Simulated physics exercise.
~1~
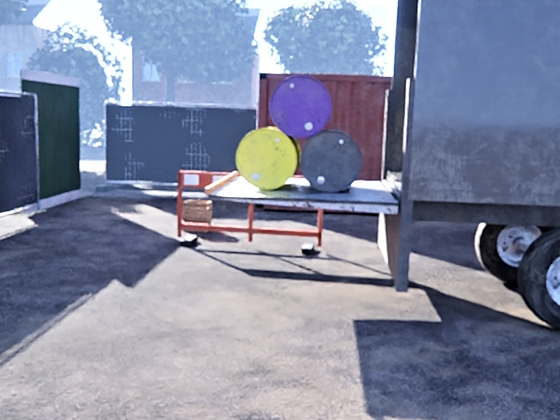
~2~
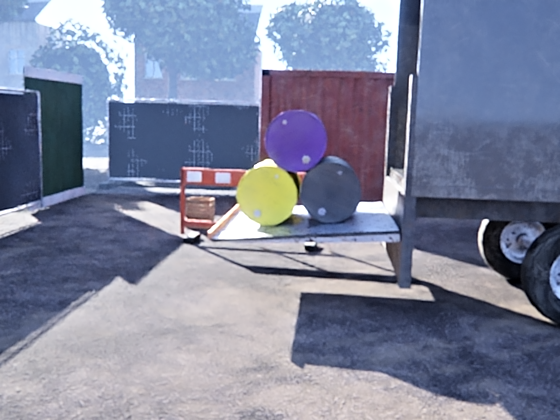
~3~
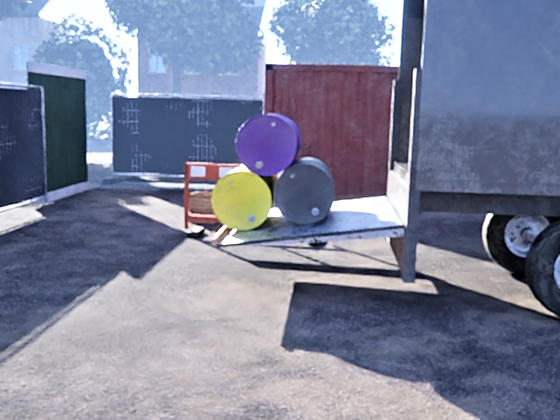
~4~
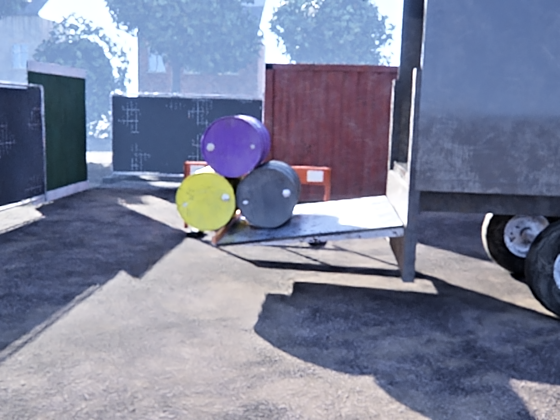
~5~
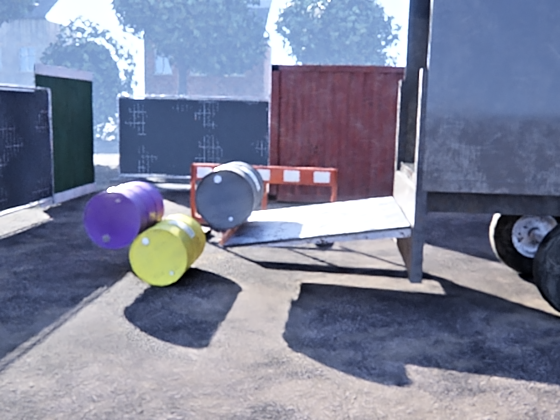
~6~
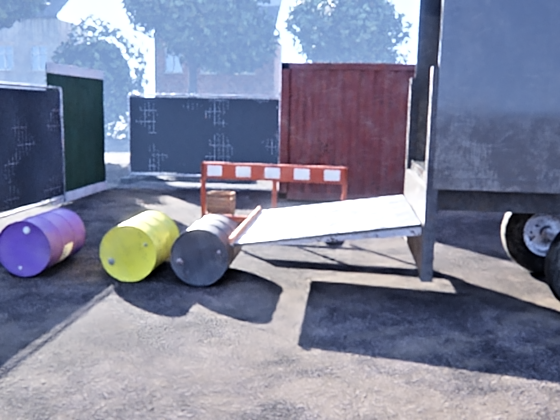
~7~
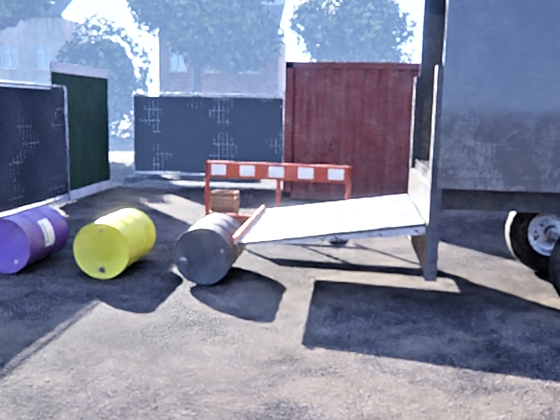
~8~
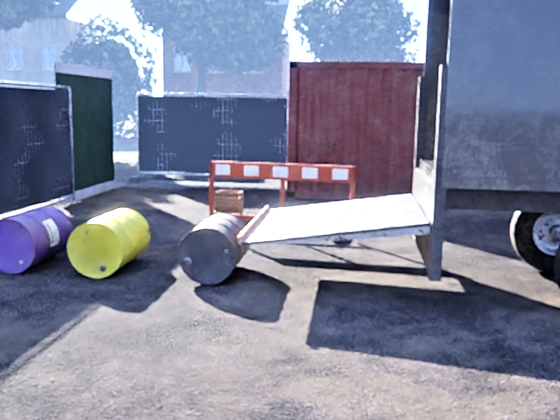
The video shows purple, yellow and dark grey drums stacked on a lowered platform behind a truck; the platform drops and tilts, and the drums roll left off its edge, the purple one tumbling down, until all three lie apart on the ground, the grey beside the platform's edge.
